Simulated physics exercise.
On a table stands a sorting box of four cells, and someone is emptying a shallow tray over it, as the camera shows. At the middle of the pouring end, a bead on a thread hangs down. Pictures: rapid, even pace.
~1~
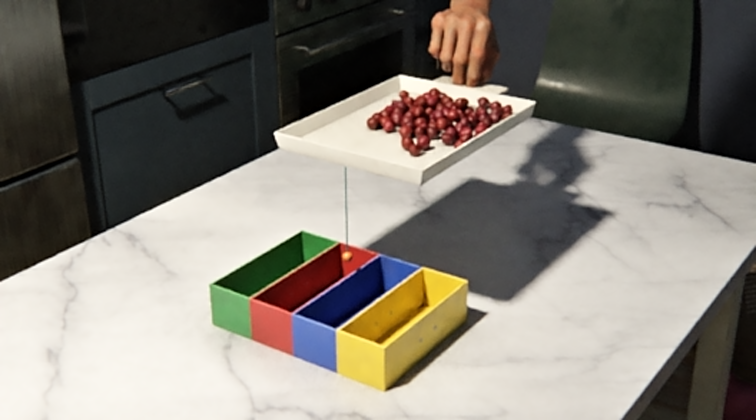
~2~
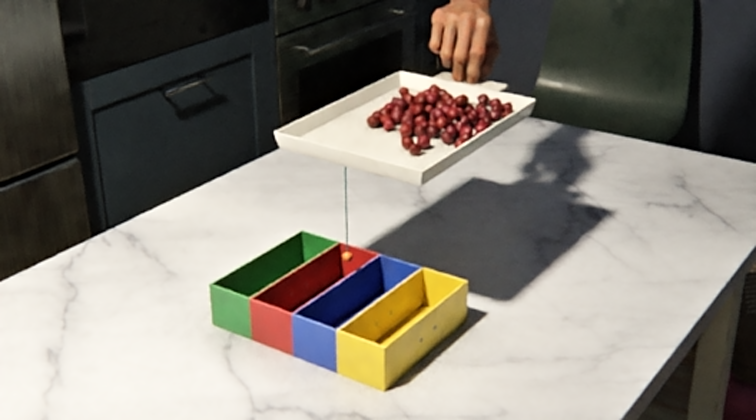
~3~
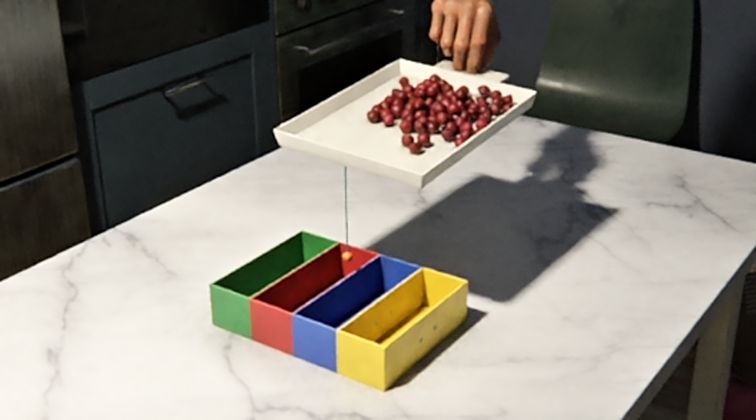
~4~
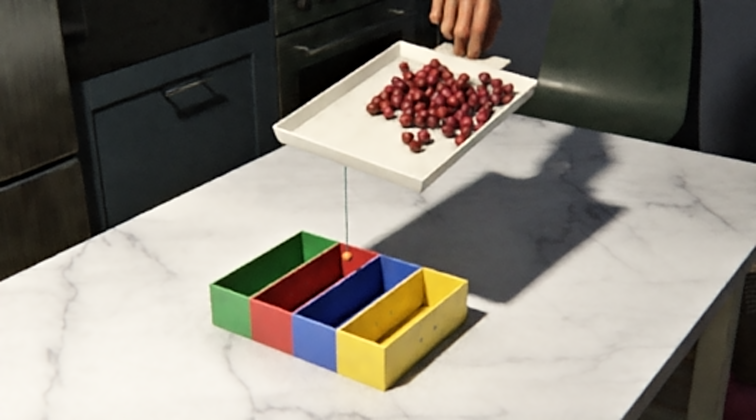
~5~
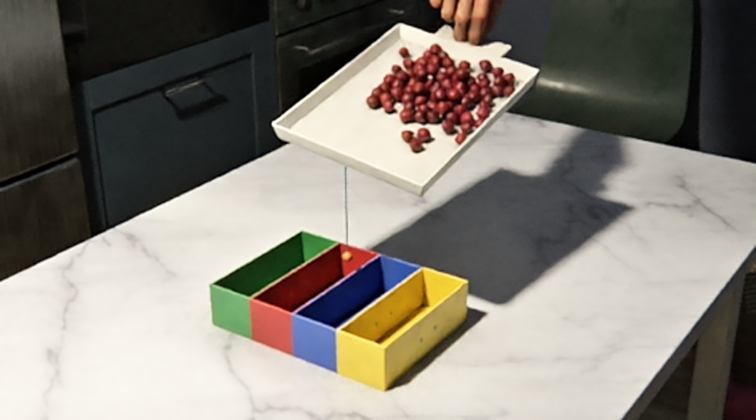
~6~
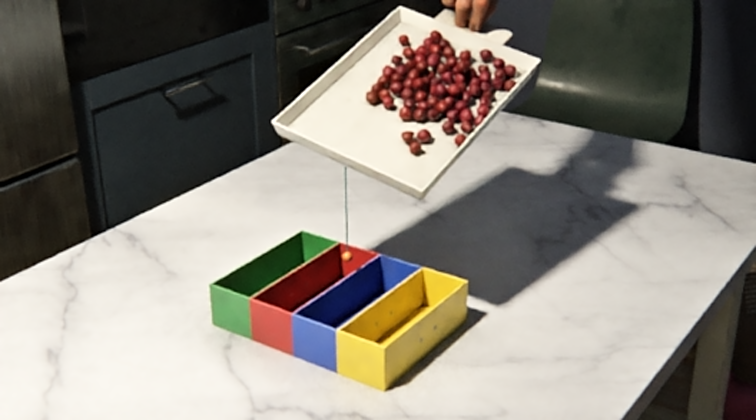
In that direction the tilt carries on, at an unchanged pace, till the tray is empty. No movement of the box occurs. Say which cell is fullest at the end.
The yellow cell is fullest at the end.
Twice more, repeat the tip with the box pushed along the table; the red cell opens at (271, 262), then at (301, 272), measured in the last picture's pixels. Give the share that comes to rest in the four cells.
Around 20 then around 60 per cent.
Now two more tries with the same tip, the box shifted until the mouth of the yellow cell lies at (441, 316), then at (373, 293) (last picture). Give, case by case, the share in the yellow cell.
Trial 1 around 20 percent, trial 2 around 40 percent.
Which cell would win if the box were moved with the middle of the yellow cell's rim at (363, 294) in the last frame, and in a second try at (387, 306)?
The cell in yellow, then that yellow cell.
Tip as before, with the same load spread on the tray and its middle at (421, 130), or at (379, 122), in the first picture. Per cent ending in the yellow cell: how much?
Roughly 50 per cent, then roughly 60 per cent.
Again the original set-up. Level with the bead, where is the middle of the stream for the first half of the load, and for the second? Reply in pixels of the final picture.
The first part at (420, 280); the rest at (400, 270).
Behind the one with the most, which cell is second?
The blue cell.
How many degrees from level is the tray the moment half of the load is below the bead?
Approx. 105° from level.
Soon, tray tipped steeply; most on the tray; a stray few in the yellow cell; a stray few in the blue cell; a small part falling or outside the box.
A while on, tray tipped past a quarter turn; about a quarter on the tray; about half in the yellow cell; a small part in the blue cell; about a quarter falling or outside the box.
Towards the end, tray tipped past a quarter turn; about two thirds in the yellow cell; about a quarter in the blue cell; a stray few in the red cell; a small part falling or outside the box.
Finally, tray tipped past a quarter turn; about two thirds in the yellow cell; about a quarter in the blue cell; a stray few in the red cell; none in the green cell; a small part outside the box.
